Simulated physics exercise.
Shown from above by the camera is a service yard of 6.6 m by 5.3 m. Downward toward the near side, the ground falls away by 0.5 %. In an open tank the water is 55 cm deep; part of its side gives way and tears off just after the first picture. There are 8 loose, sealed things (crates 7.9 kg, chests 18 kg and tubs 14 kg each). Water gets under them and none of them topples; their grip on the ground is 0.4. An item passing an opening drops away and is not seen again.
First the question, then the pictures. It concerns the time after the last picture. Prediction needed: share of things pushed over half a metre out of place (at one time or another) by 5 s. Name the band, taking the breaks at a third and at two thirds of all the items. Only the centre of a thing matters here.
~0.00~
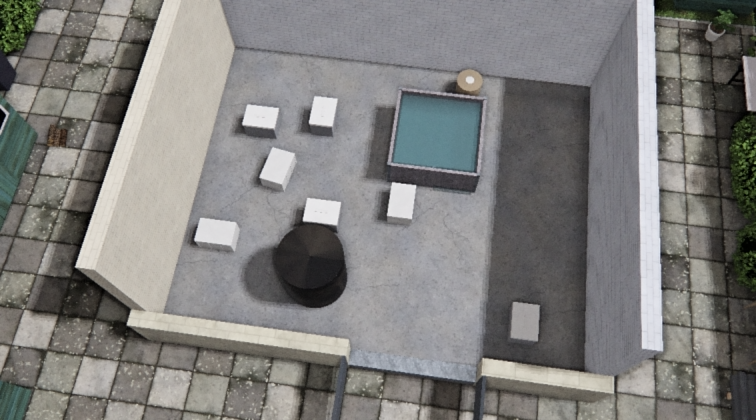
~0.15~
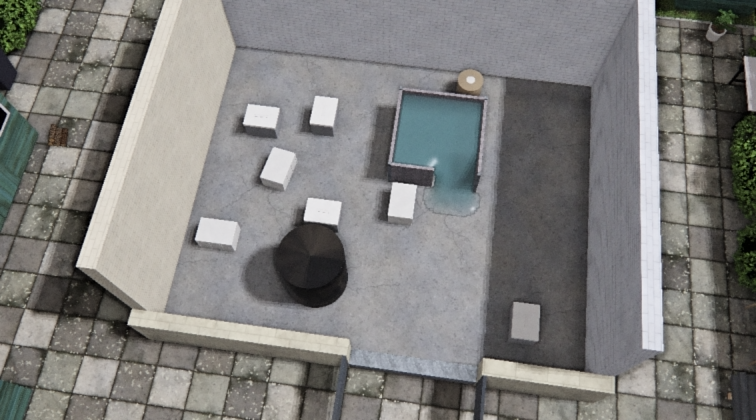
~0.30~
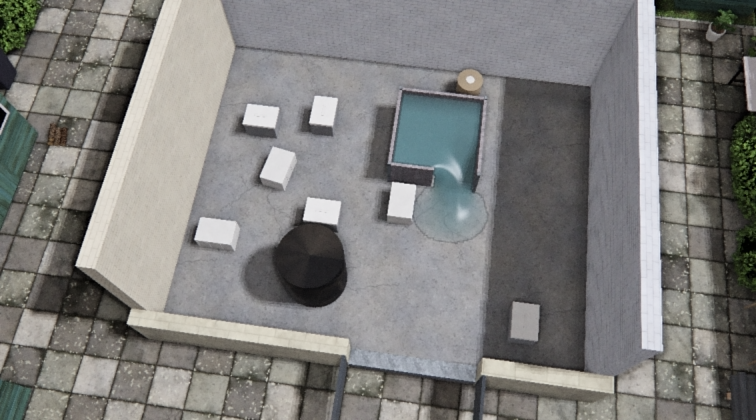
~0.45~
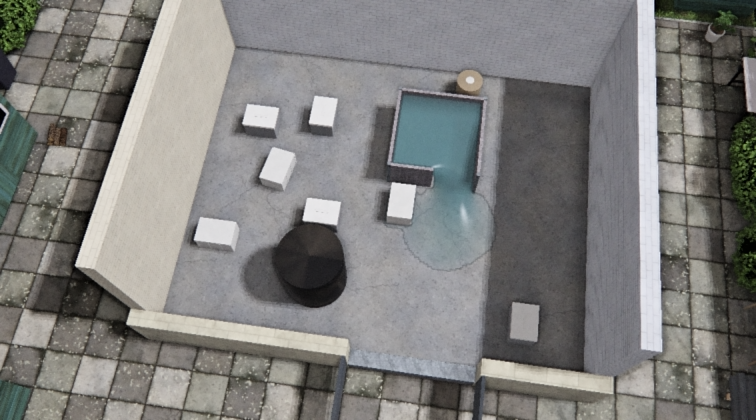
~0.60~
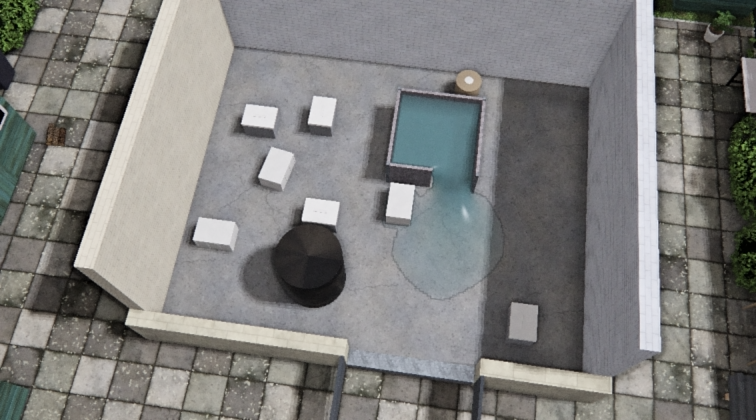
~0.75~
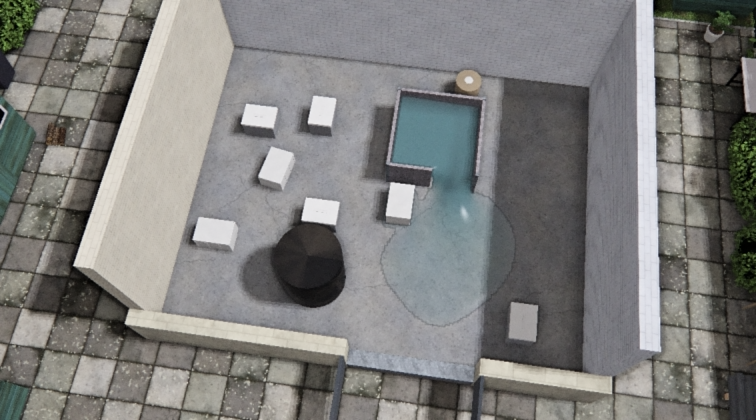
The fraction stays below one third.
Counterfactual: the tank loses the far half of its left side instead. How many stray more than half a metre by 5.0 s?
Then the count would be 4.
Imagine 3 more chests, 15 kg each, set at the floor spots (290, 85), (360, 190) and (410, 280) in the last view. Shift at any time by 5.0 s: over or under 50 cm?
In the order asked: Not as far, not as far, farther than that.
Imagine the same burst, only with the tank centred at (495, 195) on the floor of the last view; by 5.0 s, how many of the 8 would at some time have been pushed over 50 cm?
That would give 1.
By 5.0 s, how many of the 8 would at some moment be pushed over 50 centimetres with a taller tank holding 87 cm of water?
Then 1.
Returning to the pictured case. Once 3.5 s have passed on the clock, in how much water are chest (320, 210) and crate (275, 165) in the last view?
First roughly 0 cm, second roughly 0 cm.
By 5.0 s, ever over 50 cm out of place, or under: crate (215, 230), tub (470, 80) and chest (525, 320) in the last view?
Within the mark, within the mark, beyond the mark.
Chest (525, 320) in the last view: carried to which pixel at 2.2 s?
It ends up close to (549, 347).
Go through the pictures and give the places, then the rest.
The first picture shows a crate at (277, 165), on the bottom; a chest at (322, 211), on the bottom; 2.0 m2 under water; 0 of 8 have shifted.
The second picture shows a crate at (278, 165) rests on the ground; a chest at (323, 211) rests on the ground; 2.3 m2 under water; 0 of 8 have shifted.
The third picture shows a crate at (277, 165) rests on the ground; a chest at (322, 211), on the bottom; water covers 2.9 m2; 0 of 8 have shifted.
The fourth picture shows a crate at (277, 165) rests on the ground; a chest at (322, 211), on the bottom; water covers 3.6 m2; 0 of 8 have shifted.
The fifth picture shows a crate at (276, 165), on the bottom; a chest at (321, 211), on the bottom; 4.4 m2 under water; 0 of 8 have shifted.
The sixth picture shows a crate at (276, 165) rests on the ground; a chest at (321, 211) rests on the ground; water covers 5.5 m2; 0 of 8 have shifted.
After 1.1 s 0 of 8 are over 50 cm from their spots; 0 afloat.
After 2.2 s 1 of 8 are over 50 cm from their spots; 0 afloat.
After 3.5 s 0 of 8 are over 50 cm from their spots; 1 afloat.
After 5.0 s 0 of 8 are over 50 cm from their spots, and 1 have been at some point; 0 afloat.
